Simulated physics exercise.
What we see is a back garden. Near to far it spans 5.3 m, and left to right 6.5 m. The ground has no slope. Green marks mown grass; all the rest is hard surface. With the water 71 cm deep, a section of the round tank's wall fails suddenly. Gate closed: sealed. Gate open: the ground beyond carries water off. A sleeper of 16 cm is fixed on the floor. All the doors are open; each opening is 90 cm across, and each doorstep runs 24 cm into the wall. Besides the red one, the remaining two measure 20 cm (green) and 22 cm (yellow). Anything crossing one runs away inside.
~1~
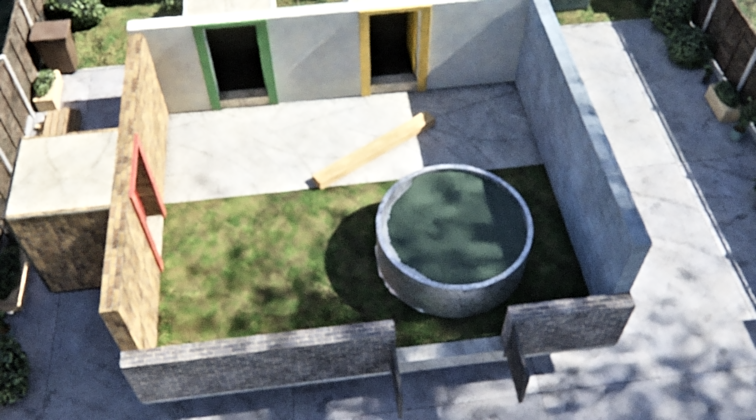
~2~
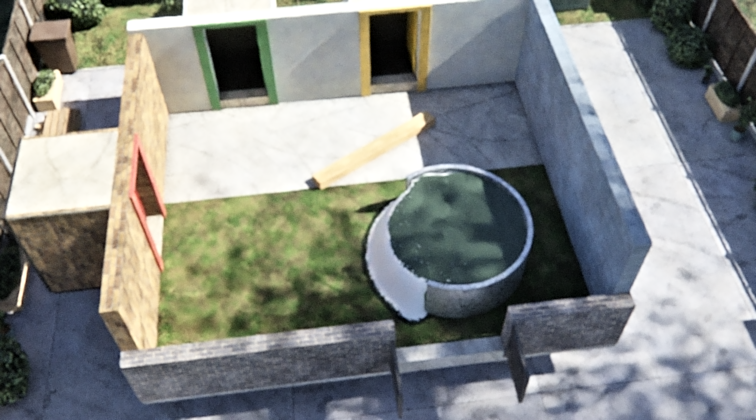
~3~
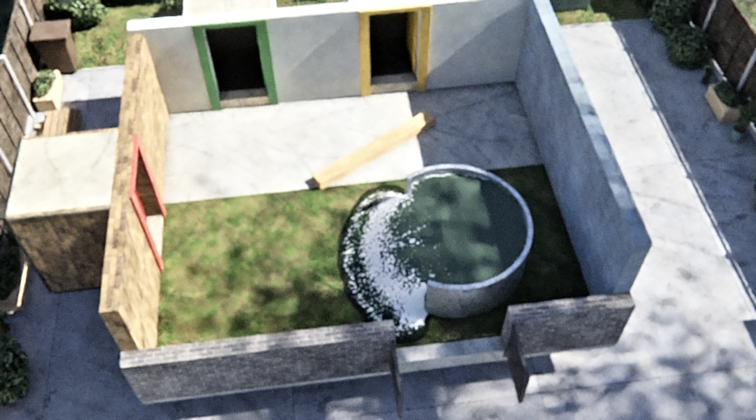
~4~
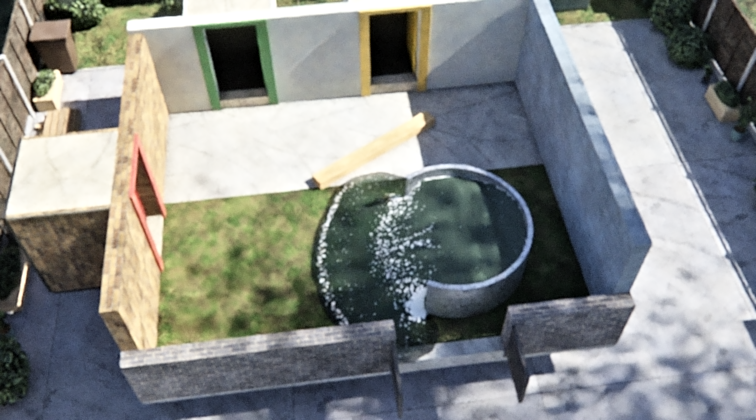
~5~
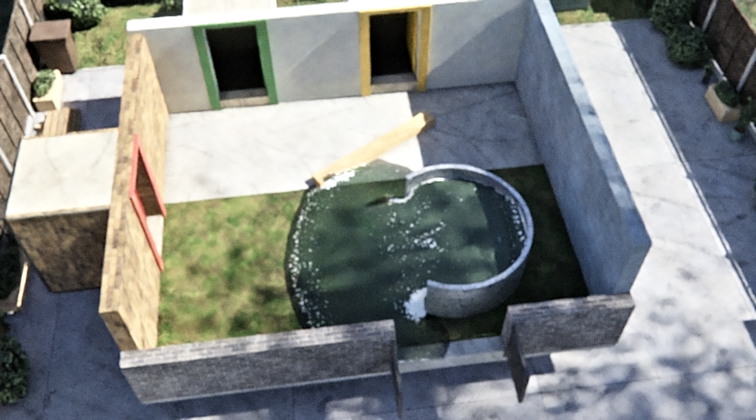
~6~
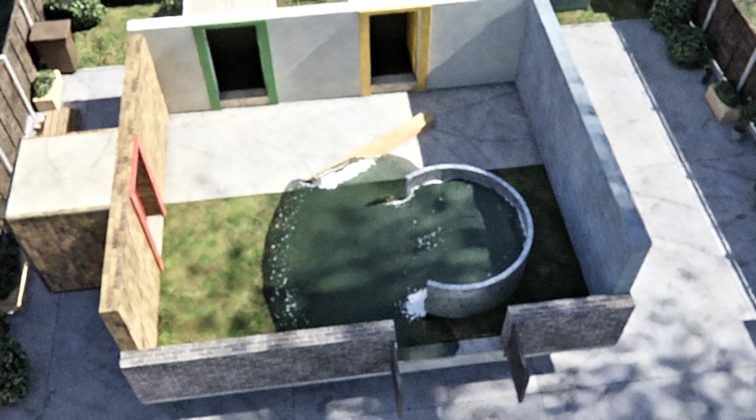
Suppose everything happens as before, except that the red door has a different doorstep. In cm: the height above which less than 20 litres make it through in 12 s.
19 cm.
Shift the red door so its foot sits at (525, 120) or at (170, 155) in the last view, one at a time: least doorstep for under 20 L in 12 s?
You'd want about 10.5 cm there first, then about 12.0 cm.
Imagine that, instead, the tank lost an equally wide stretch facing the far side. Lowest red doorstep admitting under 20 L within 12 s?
Near 7.0 cm.
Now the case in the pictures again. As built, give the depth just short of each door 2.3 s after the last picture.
Red door: 23 cm; green door: 4 cm; yellow door: 0 cm.
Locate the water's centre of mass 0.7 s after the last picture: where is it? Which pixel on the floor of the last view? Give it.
The water is centred near (376, 259).
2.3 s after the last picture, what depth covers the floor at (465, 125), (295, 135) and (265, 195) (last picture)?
In order: Around 1, 1 and 6 cm.
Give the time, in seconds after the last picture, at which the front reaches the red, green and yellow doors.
It reaches red at 1.1 s, green at 2.0 s, and yellow at 4.5 s.
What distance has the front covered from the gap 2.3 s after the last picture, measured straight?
Around 5.0 m out.
Then, 0.7 s after the last picture water covers 40 % of the floor, deepest (24 cm) near (336, 182); it has not reached the red door.
Then, 2.3 s after the last picture water covers 65 % of the floor, deepest (29 cm) near (156, 377); 23 cm at the red door, 55 litres in over its 10 cm doorstep.
Then, 11.3 s after the last picture water covers 95 % of the floor, deepest (11 cm) near (600, 323); 6 cm at the red door, 108 litres in over its 10 cm doorstep.
At the red door as built, the water peaked near 25 cm, 1.9 s after the last picture.
Run again over the same 12 s with other heights there, 30 litres in over 17.5 cm, 5 litres over 23.5 cm. The limit of 20 litres is kept from about 19 cm up.
